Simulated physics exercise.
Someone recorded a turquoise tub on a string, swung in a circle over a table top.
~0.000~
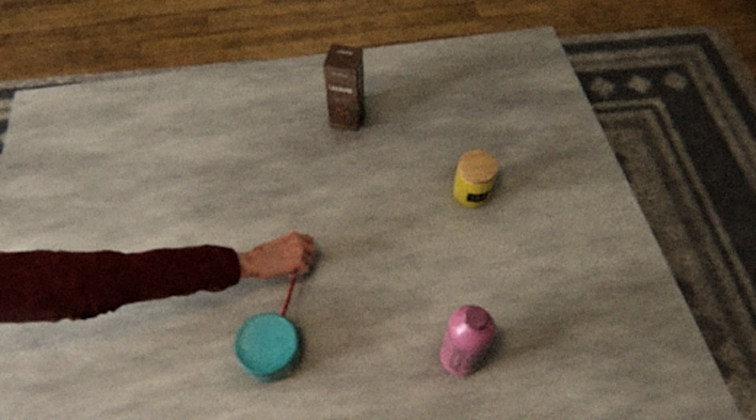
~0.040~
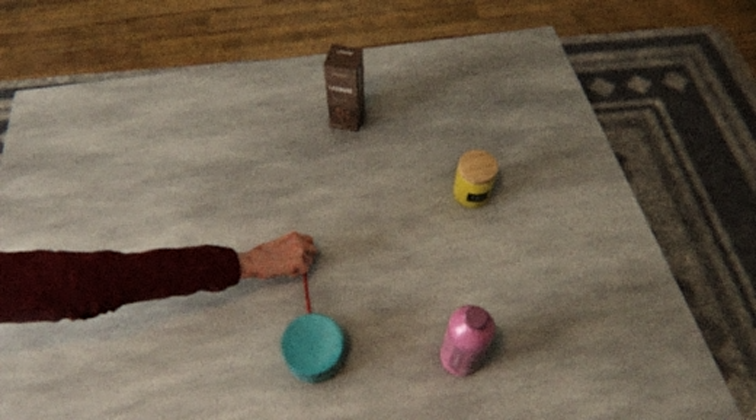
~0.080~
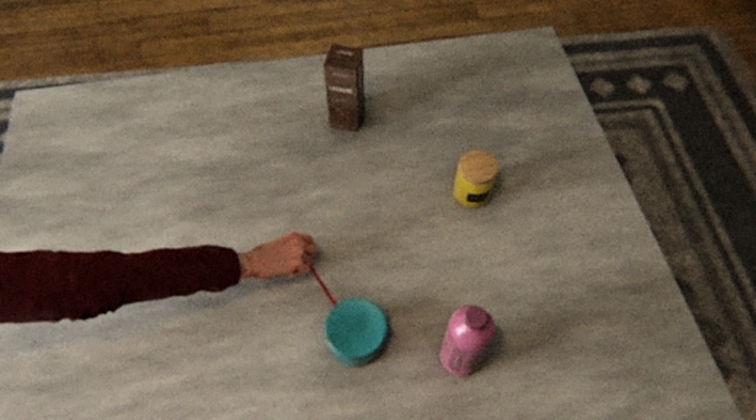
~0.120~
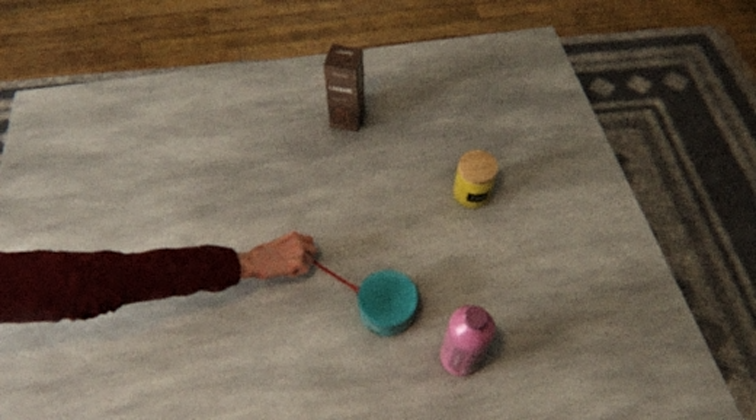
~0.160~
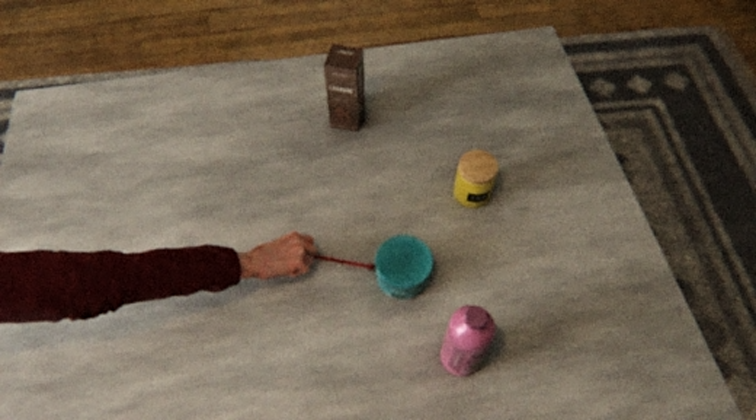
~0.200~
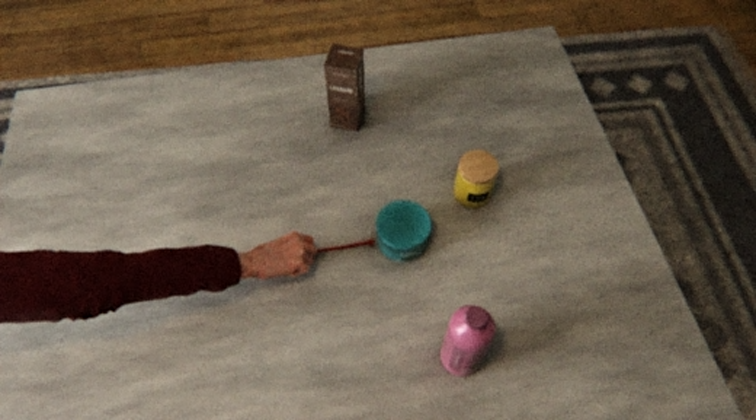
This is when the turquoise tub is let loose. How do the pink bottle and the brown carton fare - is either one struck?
As things turn out, the pink bottle is left alone, the brown carton is struck.
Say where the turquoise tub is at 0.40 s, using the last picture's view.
Around (362, 131).
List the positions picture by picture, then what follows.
The first picture shows turquoise tub (265, 343); pink bottle (476, 316); brown carton (343, 56); yellow jar (478, 165).
The second picture shows turquoise tub (312, 343).
The third picture shows turquoise tub (356, 327).
The fourth picture shows turquoise tub (388, 297).
The fifth picture shows turquoise tub (404, 260).
The sixth picture shows turquoise tub (404, 223); pink bottle (477, 316); brown carton (344, 56); yellow jar (479, 165); going round anticlockwise.
After 0.28 s, tub near (379, 172).
After 0.40 s, tub near (362, 131); brown carton pushed aside.
In the end, tub near (362, 134); brown carton pushed aside. The pink bottle stays untouched and the brown carton gets hit.
